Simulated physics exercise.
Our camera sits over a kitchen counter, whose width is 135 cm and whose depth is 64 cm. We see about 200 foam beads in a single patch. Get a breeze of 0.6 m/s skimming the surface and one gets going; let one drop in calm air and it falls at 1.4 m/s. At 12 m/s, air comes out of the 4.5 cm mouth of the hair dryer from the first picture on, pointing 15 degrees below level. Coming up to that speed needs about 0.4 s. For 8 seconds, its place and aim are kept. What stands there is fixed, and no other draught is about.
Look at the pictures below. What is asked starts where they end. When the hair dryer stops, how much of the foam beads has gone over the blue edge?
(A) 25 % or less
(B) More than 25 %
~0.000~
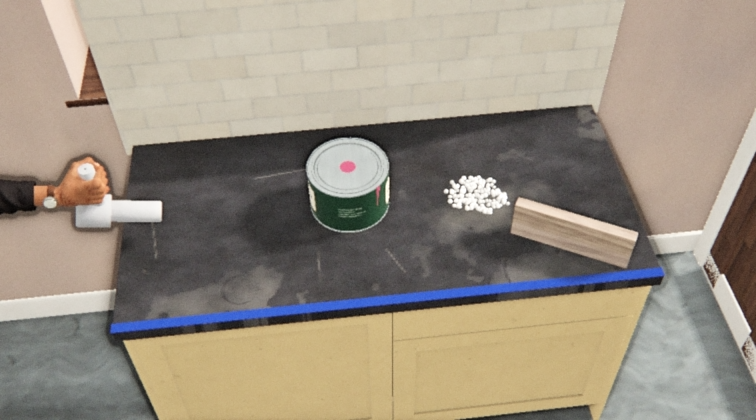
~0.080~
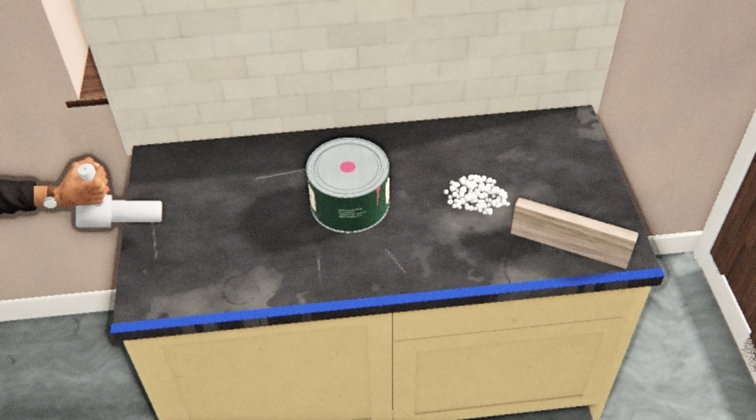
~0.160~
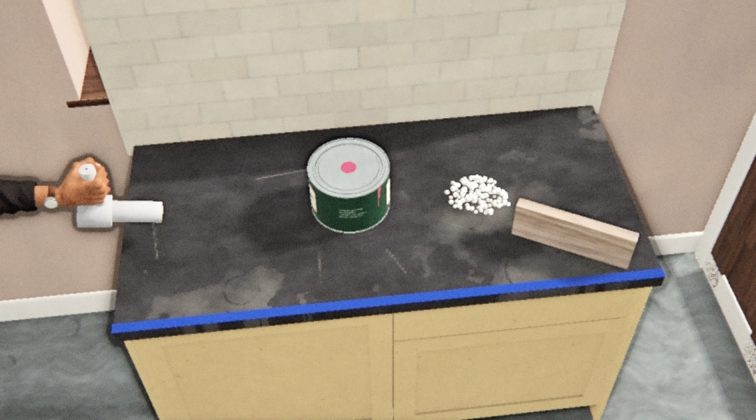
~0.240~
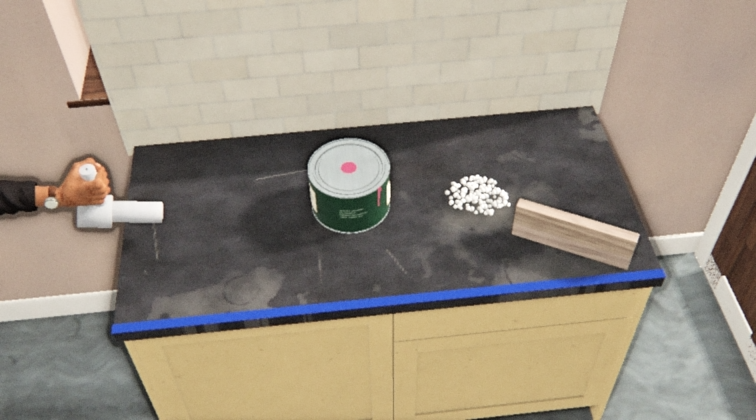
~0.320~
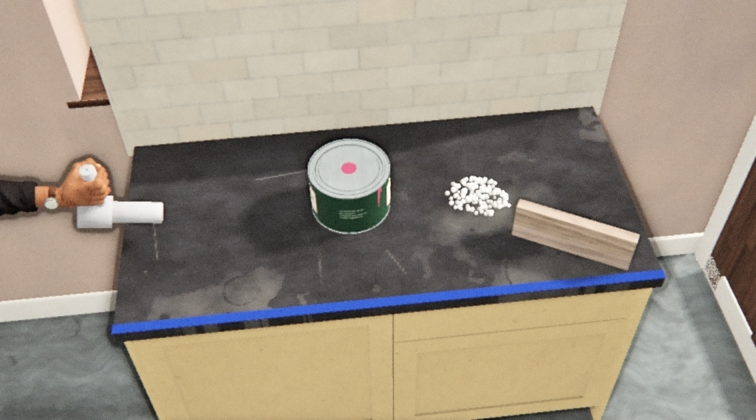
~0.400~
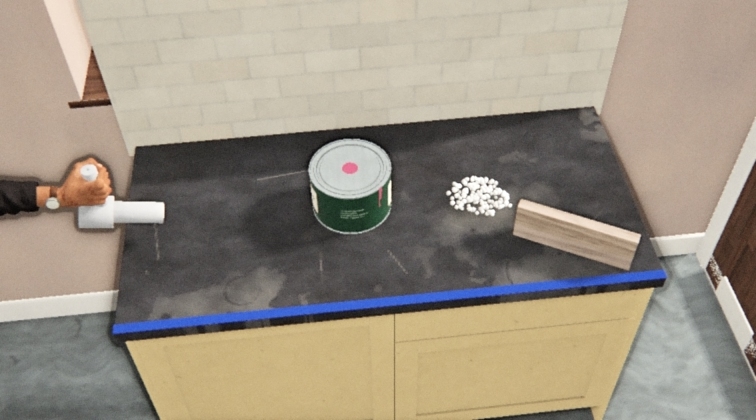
(A) 25 % or less.
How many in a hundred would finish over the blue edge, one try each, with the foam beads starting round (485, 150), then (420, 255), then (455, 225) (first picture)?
Roughly 0 %, then 100 %, then 20 %.
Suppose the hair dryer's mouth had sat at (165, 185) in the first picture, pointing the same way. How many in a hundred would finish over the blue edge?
0 per cent.
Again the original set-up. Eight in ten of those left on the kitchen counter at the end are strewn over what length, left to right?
30 cm, give or take.
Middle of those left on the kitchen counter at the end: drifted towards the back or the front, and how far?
It moves toward the far edge, close to 15 cm.
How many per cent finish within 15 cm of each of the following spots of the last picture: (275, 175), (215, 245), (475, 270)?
I would say some 0 %, 0 % and 0 % respectively.
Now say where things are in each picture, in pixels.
In the first frame, the middle of the foam beads is near (477, 196), none has stirred yet and the mouth of the hair dryer is at (161, 212).
In the second frame, the middle of the foam beads is near (477, 194), none has stirred yet and the blue edge is centred on (394, 304).
In the third frame, the middle of the foam beads is near (478, 194), none has stirred yet, the top of a board is at (577, 219) and the top of a large tin is at (349, 167).
In the fourth frame, the middle of the foam beads is near (478, 194) and none has stirred yet.
In the fifth frame, the middle of the foam beads is near (478, 195) and none has stirred yet.
In the sixth frame, the middle of the foam beads is near (480, 195) and none has stirred yet.
After 1.6 s the count stands so, 0 % are over the blue edge; the middle of those still in play is near (484, 190).
After 2.6 s the count stands so, 0 % are over the blue edge; the middle of those still in play is near (515, 166).
After 4.4 s the count stands so, 0 % are over the blue edge; the middle of those still in play is near (513, 160).
After 8.0 s, at the end, 0 % are over the blue edge; the middle of those still in play is near (513, 158).
